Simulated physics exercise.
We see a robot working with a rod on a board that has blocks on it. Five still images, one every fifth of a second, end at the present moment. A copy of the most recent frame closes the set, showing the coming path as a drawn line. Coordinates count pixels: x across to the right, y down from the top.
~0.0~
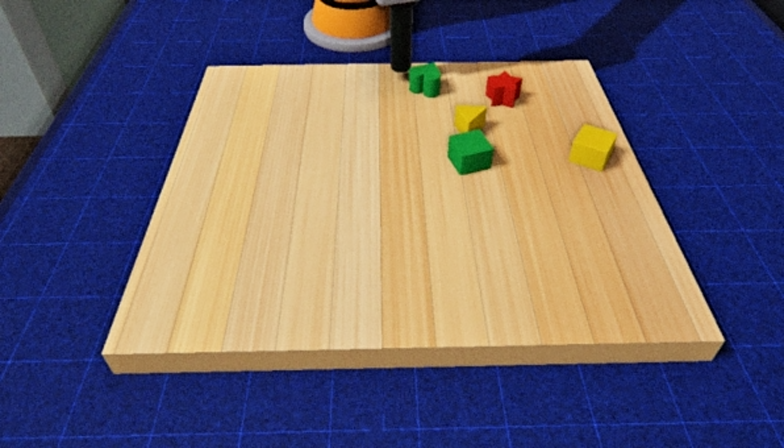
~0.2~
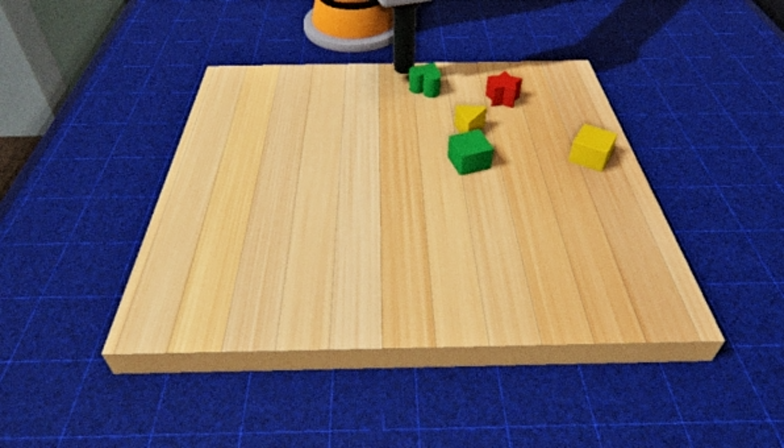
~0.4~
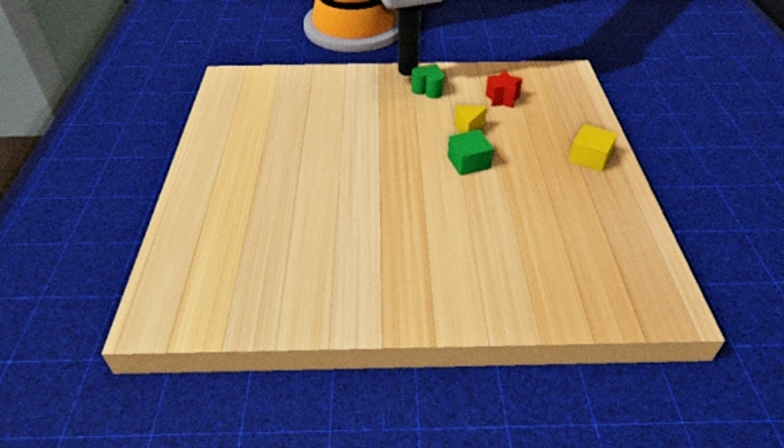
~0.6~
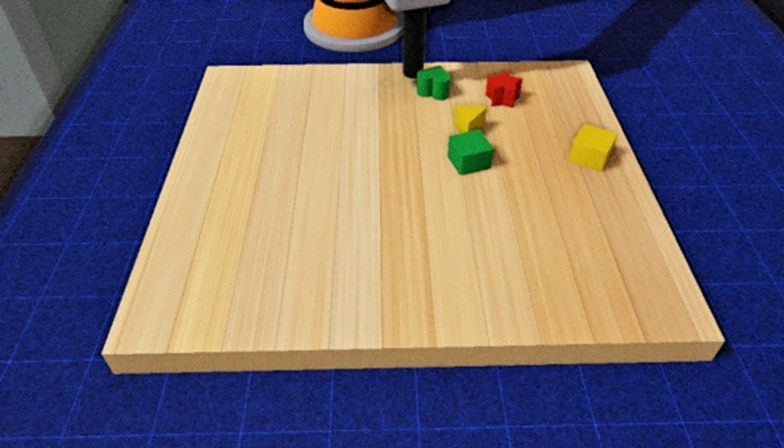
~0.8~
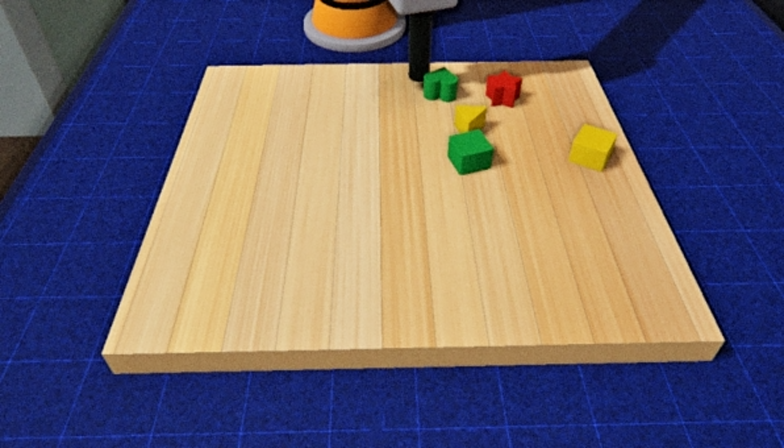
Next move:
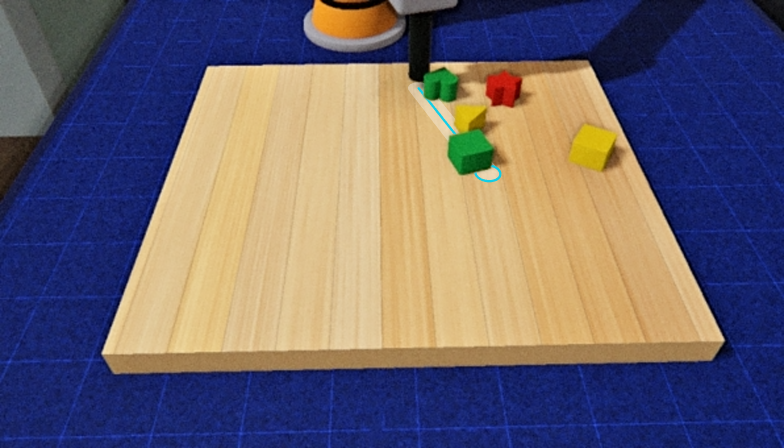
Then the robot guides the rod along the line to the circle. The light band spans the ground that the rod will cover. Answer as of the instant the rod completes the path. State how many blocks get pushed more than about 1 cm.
The number will come to 3 or more.
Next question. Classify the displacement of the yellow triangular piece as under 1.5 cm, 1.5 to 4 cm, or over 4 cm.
Covers 1.5 to 4 cm.
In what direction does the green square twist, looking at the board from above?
It spins with the clock.
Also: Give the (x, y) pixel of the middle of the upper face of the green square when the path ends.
For the centre of its top, I'd go with (480, 171).
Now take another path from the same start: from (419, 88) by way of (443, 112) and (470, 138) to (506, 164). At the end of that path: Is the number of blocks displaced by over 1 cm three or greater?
That would be a yes.
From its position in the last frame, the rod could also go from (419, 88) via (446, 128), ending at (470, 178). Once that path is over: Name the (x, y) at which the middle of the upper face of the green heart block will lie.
My best guess is (456, 84).
Path on the board, straight from (419, 88) to (488, 173).
The first path, step by step. One third of the way, rod at (439, 103); green heart block at (458, 84), turned 75° anticlockwise.
Two thirds of the way, rod at (463, 132); green heart block at (458, 84), turned 75° anticlockwise; yellow triangular piece at (489, 120), turned 70° anticlockwise.
At the end, rod at (489, 162); green heart block at (458, 84), turned 75° anticlockwise; yellow triangular piece at (492, 124), turned 110° anticlockwise; green square at (480, 171), turned 55° clockwise; red star in place.
